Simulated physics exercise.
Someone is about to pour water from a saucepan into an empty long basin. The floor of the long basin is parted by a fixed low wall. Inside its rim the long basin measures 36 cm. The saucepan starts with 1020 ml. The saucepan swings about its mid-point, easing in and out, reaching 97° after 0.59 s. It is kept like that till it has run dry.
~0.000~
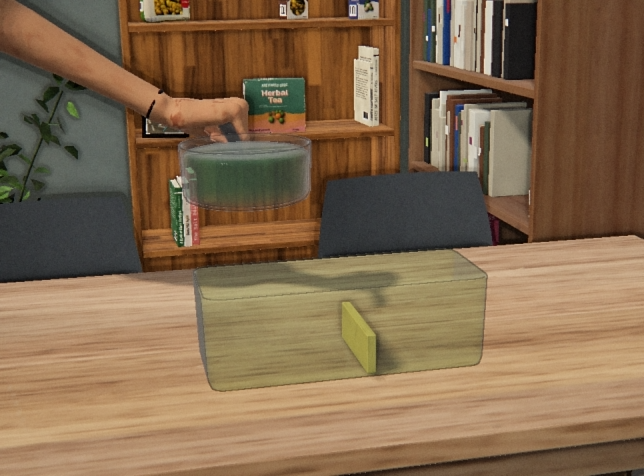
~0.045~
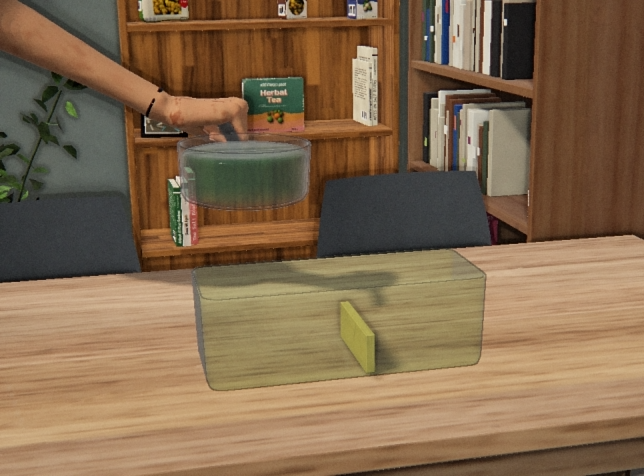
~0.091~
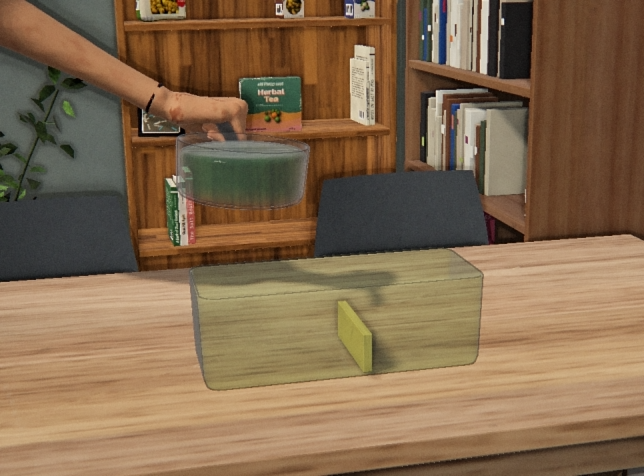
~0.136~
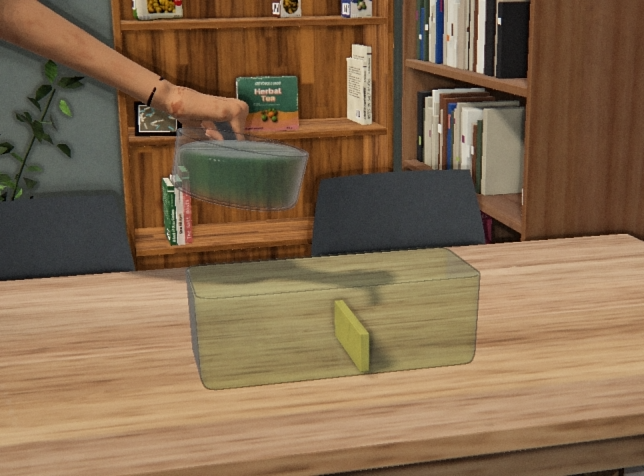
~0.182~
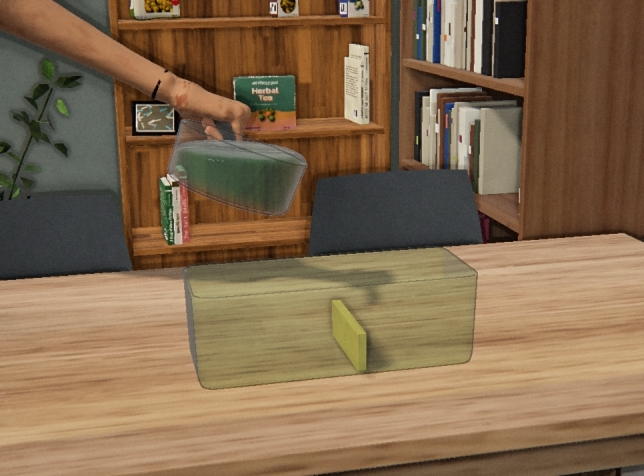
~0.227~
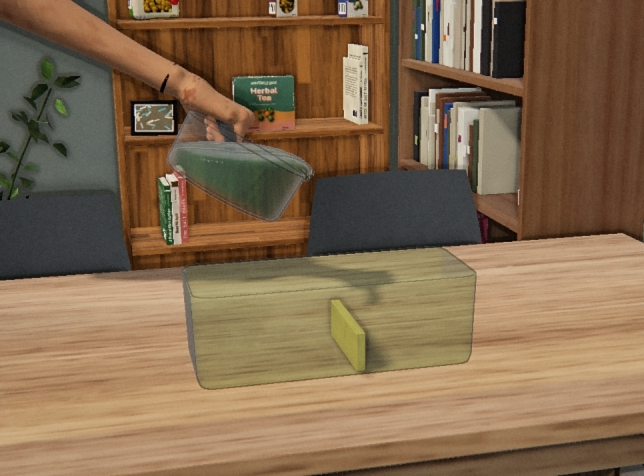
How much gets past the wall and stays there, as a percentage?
Roughly 40 per cent is past the wall.
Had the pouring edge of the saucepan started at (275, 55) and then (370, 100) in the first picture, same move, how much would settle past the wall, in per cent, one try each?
First 30, then 75 per cent.
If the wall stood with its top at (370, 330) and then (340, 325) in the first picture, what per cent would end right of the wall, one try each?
First 30, then 60 per cent.
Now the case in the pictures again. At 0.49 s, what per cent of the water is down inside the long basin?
About 32 per cent.
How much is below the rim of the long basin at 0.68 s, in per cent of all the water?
About 84 per cent.
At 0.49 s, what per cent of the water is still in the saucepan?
Near 22 in a hundred.
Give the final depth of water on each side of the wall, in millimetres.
Some 20 mm on the left and 20 mm on the right.
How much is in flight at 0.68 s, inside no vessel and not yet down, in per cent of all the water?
Near 8 in a hundred.
By 0.49 s the tilt is 90° and 22 per cent is still to pour, 10 is left of the wall and 23 right of it.
By 0.68 s the tilt is 97° and 6 per cent is still to pour, 45 is left of the wall and 39 right of it.
By 0.87 s the tilt is 97° and 1 per cent is still to pour, 50 is left of the wall and 39 right of it.
By 1.09 s the tilt is 97° and 0 per cent is still to pour, 54 is left of the wall and 40 right of it.
At rest 54 per cent lies left of the wall, 40 right of it and 6 outside.
